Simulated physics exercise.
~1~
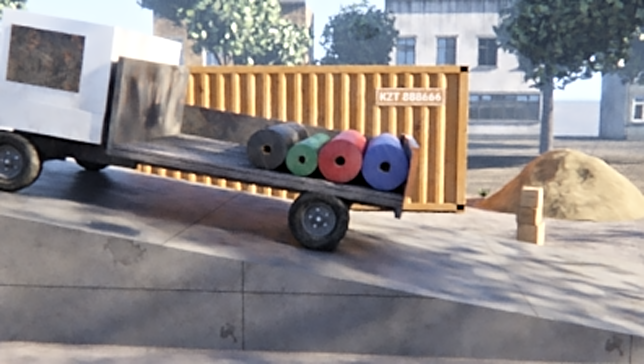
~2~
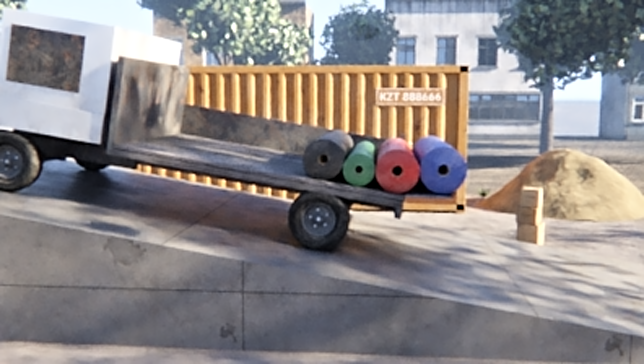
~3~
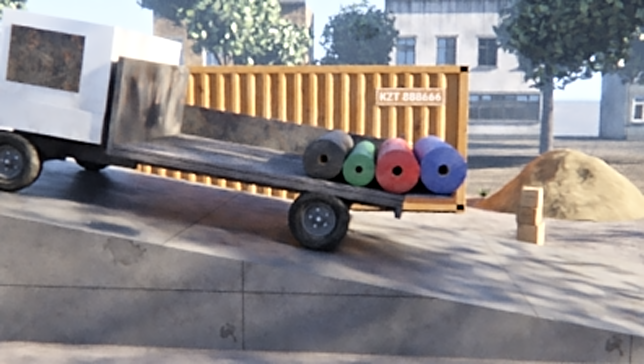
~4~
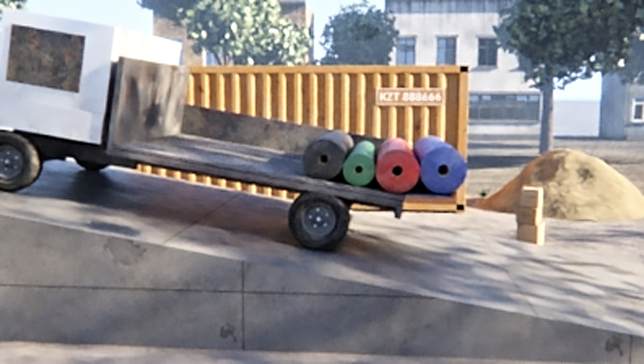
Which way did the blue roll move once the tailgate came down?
The blue roll moved to the right, onto the lowered tailgate.
On sloping ground in front of a yellow container, a pick-up stood with its tail end low as its tailgate dropped open and four rolls shifted right, the blue one moving onto the gate, where they all came to rest without falling off.
